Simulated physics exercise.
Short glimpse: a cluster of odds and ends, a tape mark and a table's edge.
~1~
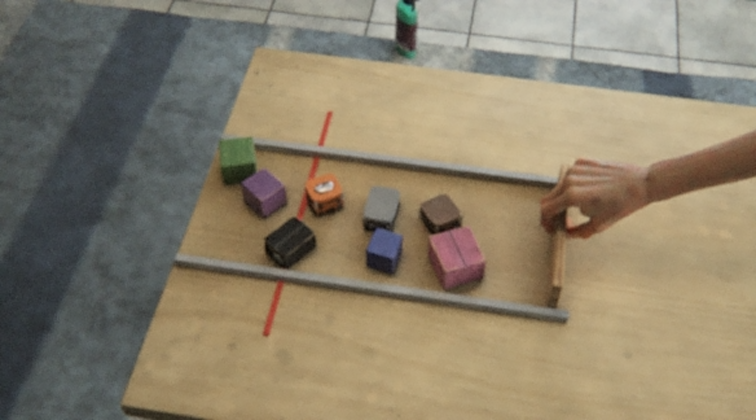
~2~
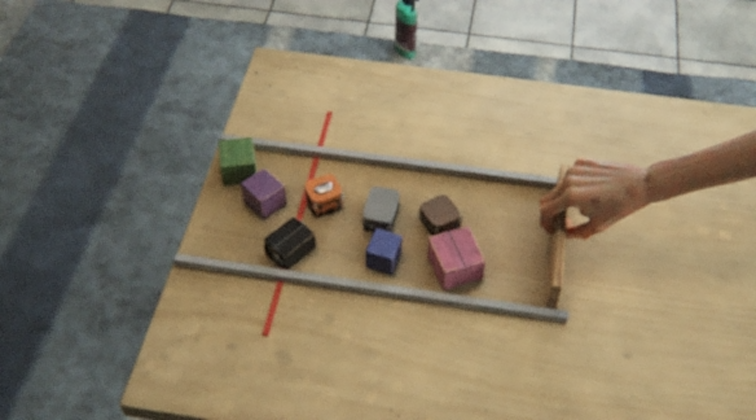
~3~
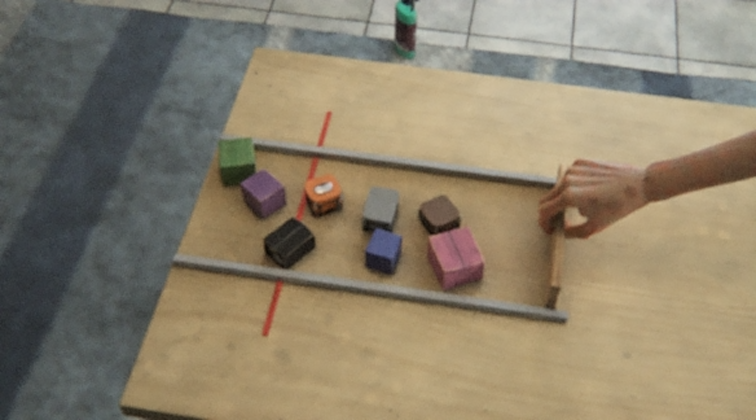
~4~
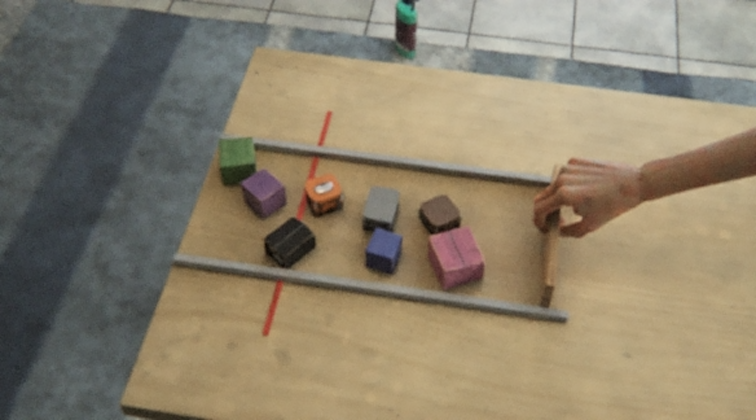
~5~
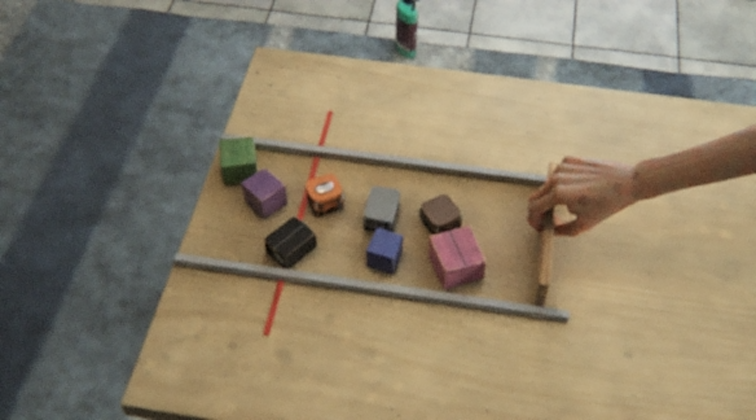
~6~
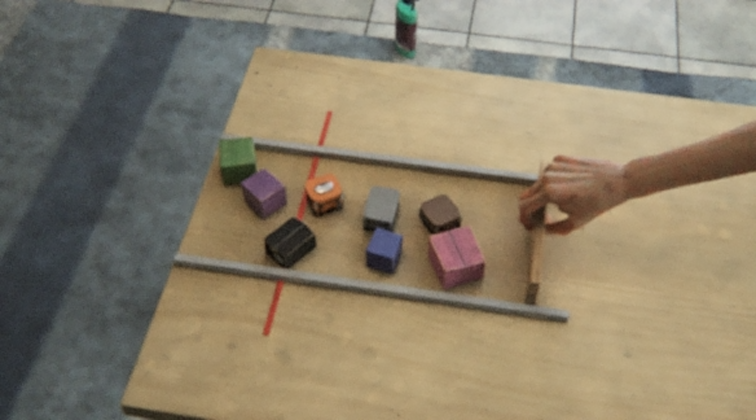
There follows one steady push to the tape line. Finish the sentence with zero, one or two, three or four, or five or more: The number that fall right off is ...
The number that fall right off is zero.
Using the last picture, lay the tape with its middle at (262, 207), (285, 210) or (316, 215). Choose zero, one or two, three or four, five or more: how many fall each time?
Taking the tapes one after another, the count is three or four, then one to two, then none at all.
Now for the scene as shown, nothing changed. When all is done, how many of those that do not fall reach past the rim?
You'd get 1.
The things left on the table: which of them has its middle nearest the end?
It's the green block.
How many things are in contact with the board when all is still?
It is in contact with 2.
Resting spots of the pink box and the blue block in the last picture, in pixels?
Around (273, 225) and around (235, 232).
Soon after, none off yet; green block at rest near (238, 161); purple block at rest near (264, 193); black box at rest near (290, 243).
After that, none off yet; green block at rest near (238, 161); purple block at rest near (263, 193); black box displaced a little near (269, 242).
In the end, the number that fall off is zero.
